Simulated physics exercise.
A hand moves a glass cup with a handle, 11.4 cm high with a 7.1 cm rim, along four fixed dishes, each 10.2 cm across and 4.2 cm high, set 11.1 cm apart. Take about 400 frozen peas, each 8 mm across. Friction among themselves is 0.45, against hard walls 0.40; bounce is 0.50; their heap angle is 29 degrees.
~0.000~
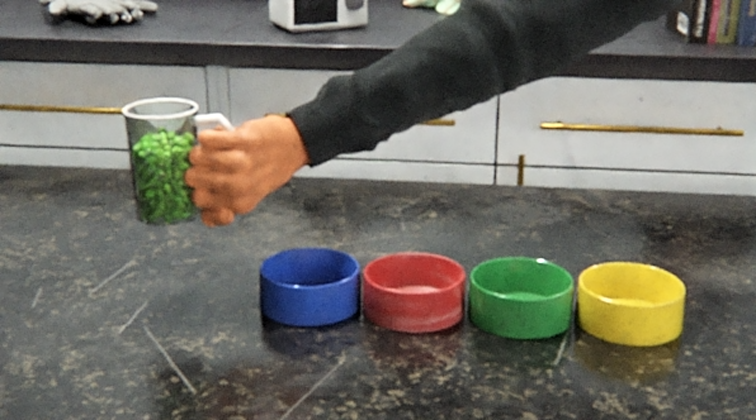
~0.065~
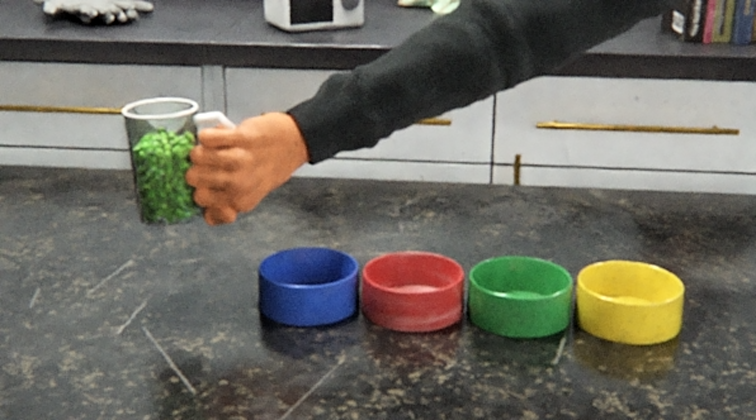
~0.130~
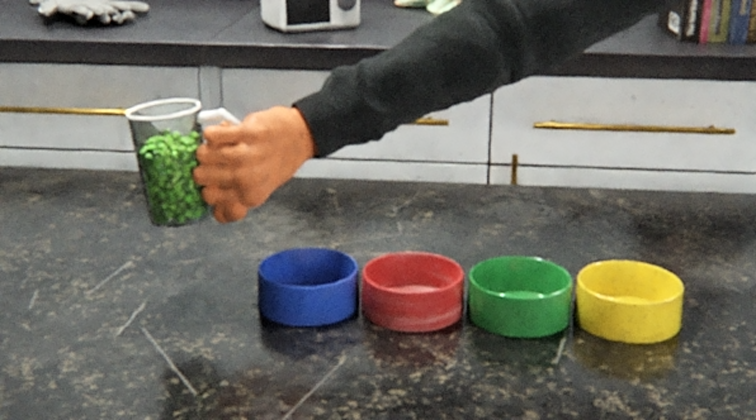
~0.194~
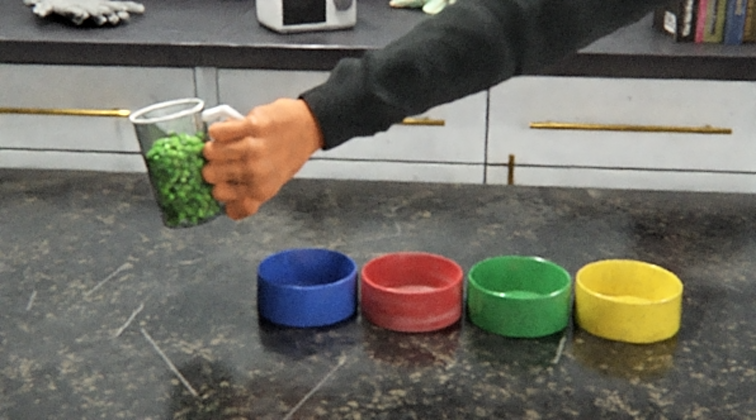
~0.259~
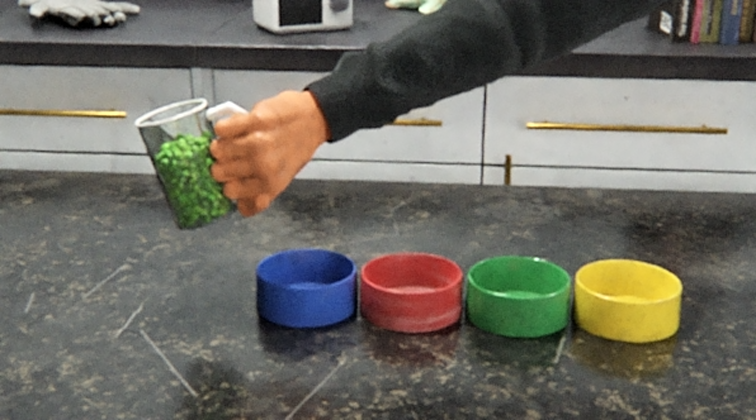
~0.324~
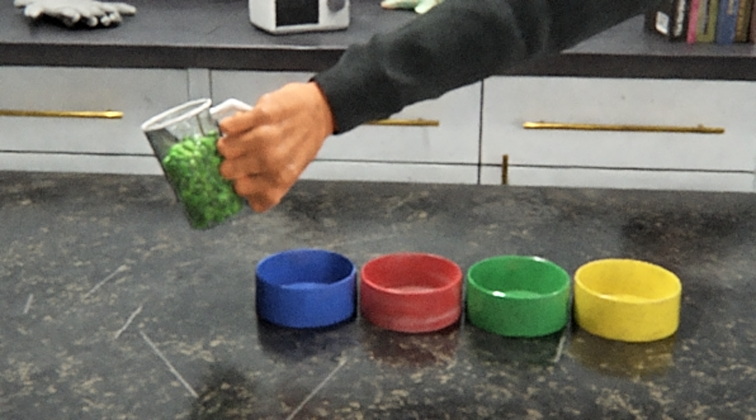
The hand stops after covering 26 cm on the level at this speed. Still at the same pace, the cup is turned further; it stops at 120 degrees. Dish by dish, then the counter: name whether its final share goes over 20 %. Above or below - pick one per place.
Red: Below; blue: Above; green: Below; yellow: Below; counter: Below.
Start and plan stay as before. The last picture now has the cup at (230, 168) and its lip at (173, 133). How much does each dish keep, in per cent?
Red 0, blue 90, green 0, yellow 0.
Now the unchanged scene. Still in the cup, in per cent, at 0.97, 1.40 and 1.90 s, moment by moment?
In order, near 100 %, 95 % and 15 %.
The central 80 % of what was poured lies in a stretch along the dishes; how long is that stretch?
Roughly 7 cm of the row.
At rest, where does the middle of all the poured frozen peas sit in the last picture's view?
When it all comes to rest, the middle is near (315, 286).
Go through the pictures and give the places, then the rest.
The first frame shows cup at (165, 163), tilt 0 degrees, lip at (127, 108), moved 0.0 cm; middle of the pieces at (165, 176); blue dish at (310, 267); red dish at (414, 273); green dish at (522, 278); yellow dish at (632, 284).
The second frame shows cup at (166, 163), tilt 1 degrees, lip at (126, 109), moved 0.3 cm; middle of the pieces at (166, 176).
The third frame shows cup at (173, 164), tilt 5 degrees, lip at (130, 112), moved 1.1 cm; middle of the pieces at (174, 178).
The fourth frame shows cup at (181, 165), tilt 10 degrees, lip at (134, 116), moved 2.1 cm; middle of the pieces at (183, 179).
The fifth frame shows cup at (190, 166), tilt 15 degrees, lip at (139, 121), moved 3.2 cm; middle of the pieces at (193, 180).
The sixth frame shows cup at (199, 167), tilt 20 degrees, lip at (145, 126), moved 4.2 cm; middle of the pieces at (203, 180); blue dish at (306, 269); red dish at (411, 273); green dish at (519, 277); yellow dish at (628, 281). The cup turns about 75 degrees a second and travels 16 cm a second.
After 0.97 s, tilt 69 degrees; cup holds 100 %.
After 1.40 s, tilt 102 degrees; cup holds 95 %.
After 1.90 s, tilt 120 degrees; cup holds 15 %, blue 70 %.
In the end, at 2.9 s, red 0 %, blue 90 %, green 0 %, yellow 0 %, counter 5 %.
